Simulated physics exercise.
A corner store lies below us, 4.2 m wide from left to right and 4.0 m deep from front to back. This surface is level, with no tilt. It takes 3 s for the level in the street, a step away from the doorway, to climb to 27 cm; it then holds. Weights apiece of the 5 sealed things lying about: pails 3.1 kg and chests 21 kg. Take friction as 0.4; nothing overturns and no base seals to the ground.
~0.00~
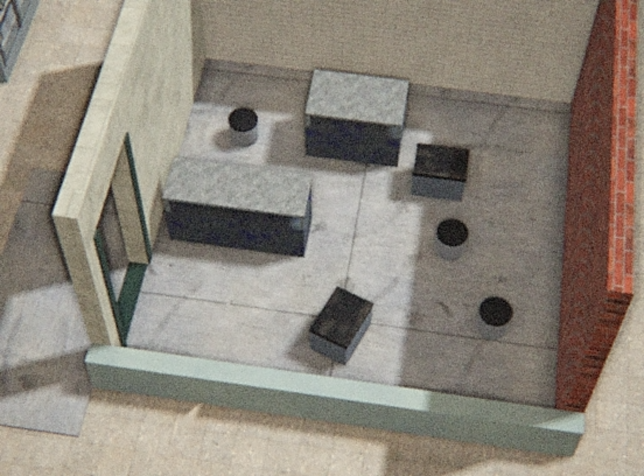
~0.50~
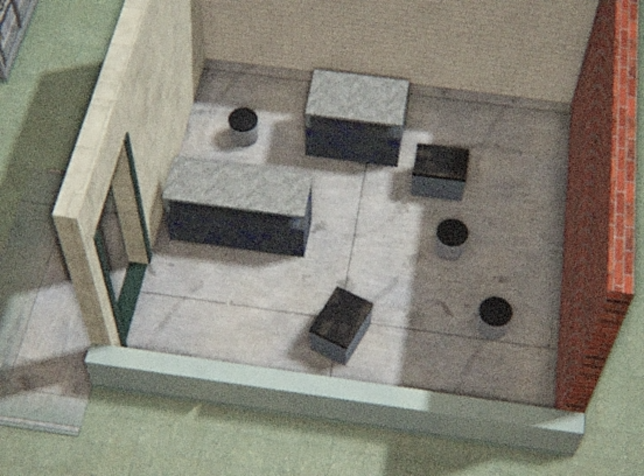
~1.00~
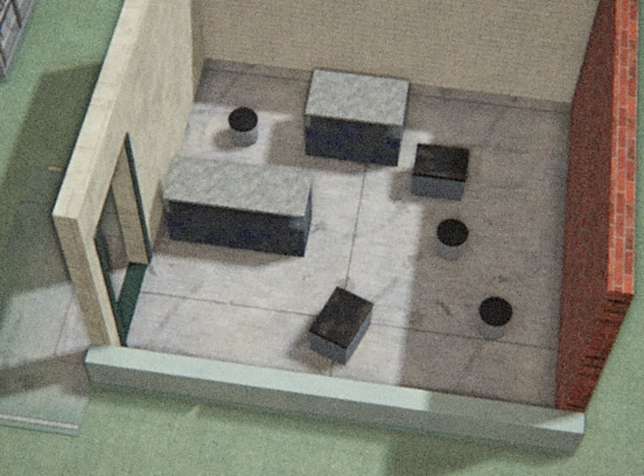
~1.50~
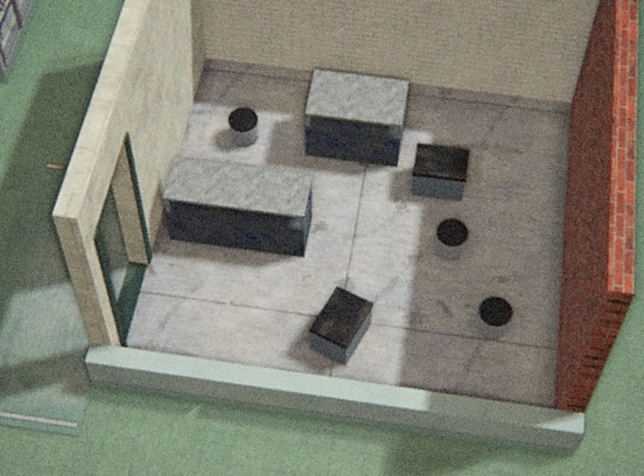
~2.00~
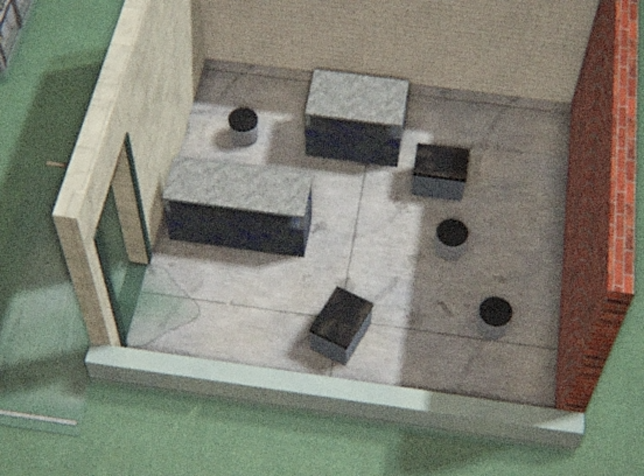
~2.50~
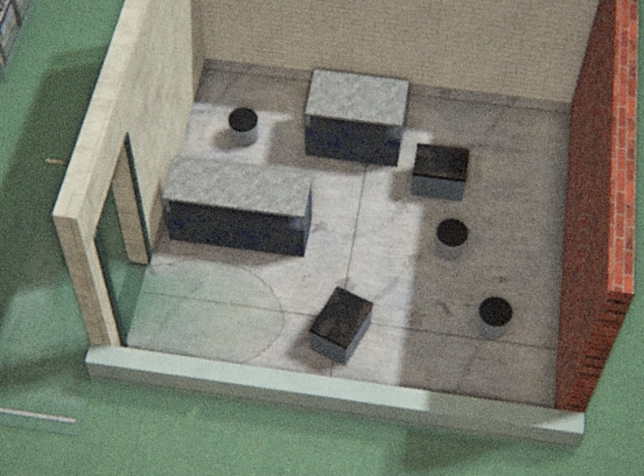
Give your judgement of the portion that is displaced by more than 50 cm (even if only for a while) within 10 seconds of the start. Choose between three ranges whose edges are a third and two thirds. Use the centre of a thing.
The range is the middle one, a third to two thirds.
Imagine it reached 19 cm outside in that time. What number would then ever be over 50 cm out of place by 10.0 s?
I count 3 of them in that case.
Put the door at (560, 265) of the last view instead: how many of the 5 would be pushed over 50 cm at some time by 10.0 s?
So the tally would be 4.
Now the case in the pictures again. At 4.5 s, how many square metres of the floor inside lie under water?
Near 8.0 m2 in all.
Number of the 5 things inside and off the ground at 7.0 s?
3.
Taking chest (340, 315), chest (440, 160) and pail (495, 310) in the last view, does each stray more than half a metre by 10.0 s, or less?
Result, in turn: Exceeded / stayed within / exceeded.
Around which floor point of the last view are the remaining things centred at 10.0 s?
It works out to somewhere near (340, 126) on the floor.
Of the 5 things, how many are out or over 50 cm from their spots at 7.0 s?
I get 3.
After 3.5 s 0 of 5 are over 50 cm from their spots; 0 afloat.
After 4.5 s 1 of 5 are over 50 cm from their spots; 0 afloat.
After 7.0 s 3 of 5 are over 50 cm from their spots; 3 afloat.
After 10.0 s 3 of 5 are over 50 cm from their spots, and 3 have been at some point; 3 afloat.
